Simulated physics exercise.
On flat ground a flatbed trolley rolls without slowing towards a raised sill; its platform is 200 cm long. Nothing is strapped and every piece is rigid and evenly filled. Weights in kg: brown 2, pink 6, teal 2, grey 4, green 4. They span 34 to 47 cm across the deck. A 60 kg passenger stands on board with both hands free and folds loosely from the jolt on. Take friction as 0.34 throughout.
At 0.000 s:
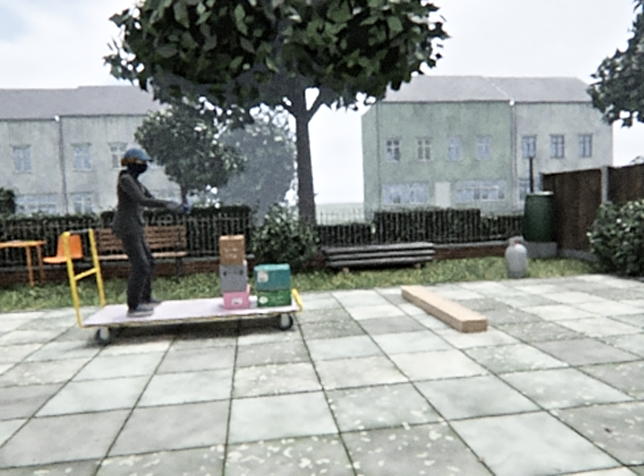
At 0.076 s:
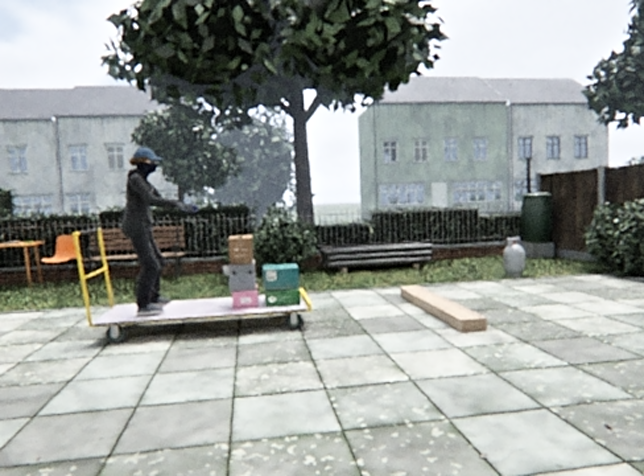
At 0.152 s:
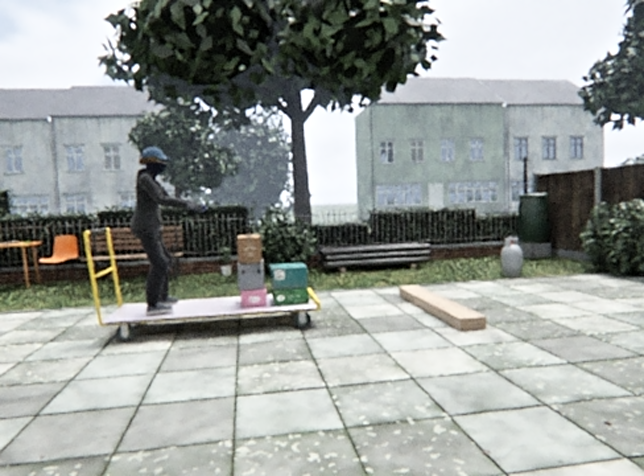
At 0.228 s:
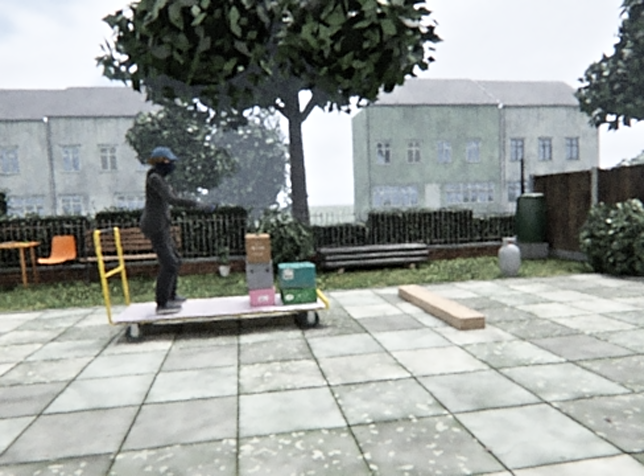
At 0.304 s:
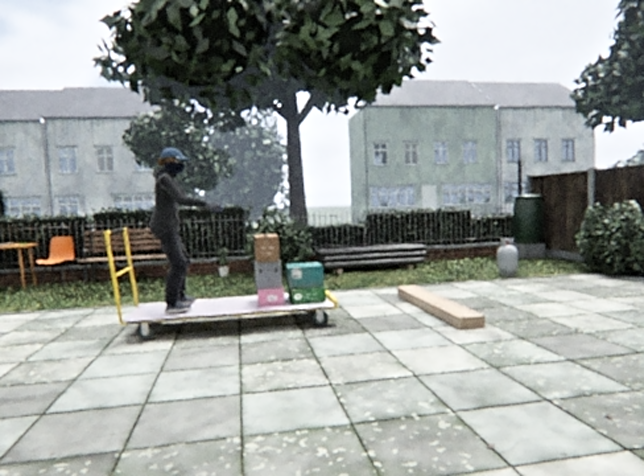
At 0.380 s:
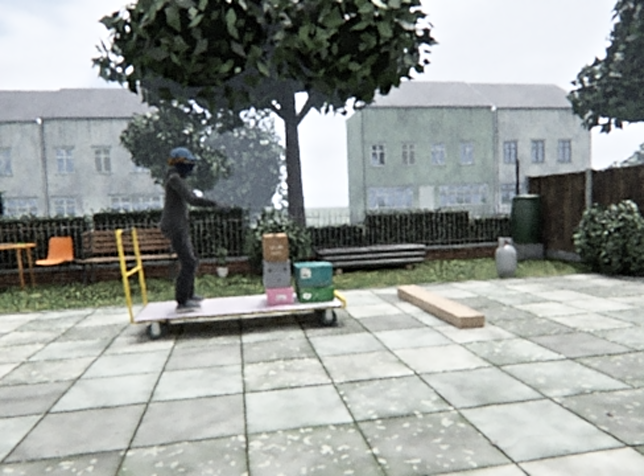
On a paved yard with a tree, hedge and pale houses behind, a figure in dark clothes and a blue cap stands on a flatbed trolley beside stacked parcels, arms held forward. The trolley rolls steadily a short way to the right, carrying figure and parcels nearer a long wooden beam.
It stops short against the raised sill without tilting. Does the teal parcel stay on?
The teal parcel ends off the deck.
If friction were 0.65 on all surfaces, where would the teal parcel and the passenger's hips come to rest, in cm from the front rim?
Then teal 10 behind, hips 140 behind.
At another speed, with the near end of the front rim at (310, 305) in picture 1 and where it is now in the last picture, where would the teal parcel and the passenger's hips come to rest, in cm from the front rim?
In that case teal 10 behind, hips 140 behind.
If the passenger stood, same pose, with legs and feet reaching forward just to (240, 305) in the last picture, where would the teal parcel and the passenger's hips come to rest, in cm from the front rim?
Then teal 60 past, hips 110 behind.
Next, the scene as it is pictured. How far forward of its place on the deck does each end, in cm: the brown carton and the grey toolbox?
About: Brown 30, grey 40.
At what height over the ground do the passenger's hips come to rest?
Some 40 cm up.
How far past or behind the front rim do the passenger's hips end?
Some 120 cm behind it.
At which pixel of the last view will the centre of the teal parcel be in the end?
Around (463, 291).
The wheels strike at 1.33 s.
After 1.88 s the teal parcel is 4 cm behind the rim, tilted 5°, near (427, 267) in the last picture's view.
After 2.33 s the teal parcel is 25 cm past the rim, tilted 60°, near (452, 289) in the last picture's view.
When all is still (4.3 s), past the rim, teal parcel; behind it, brown carton, pink tote, grey toolbox, green carton and the passenger's hips.
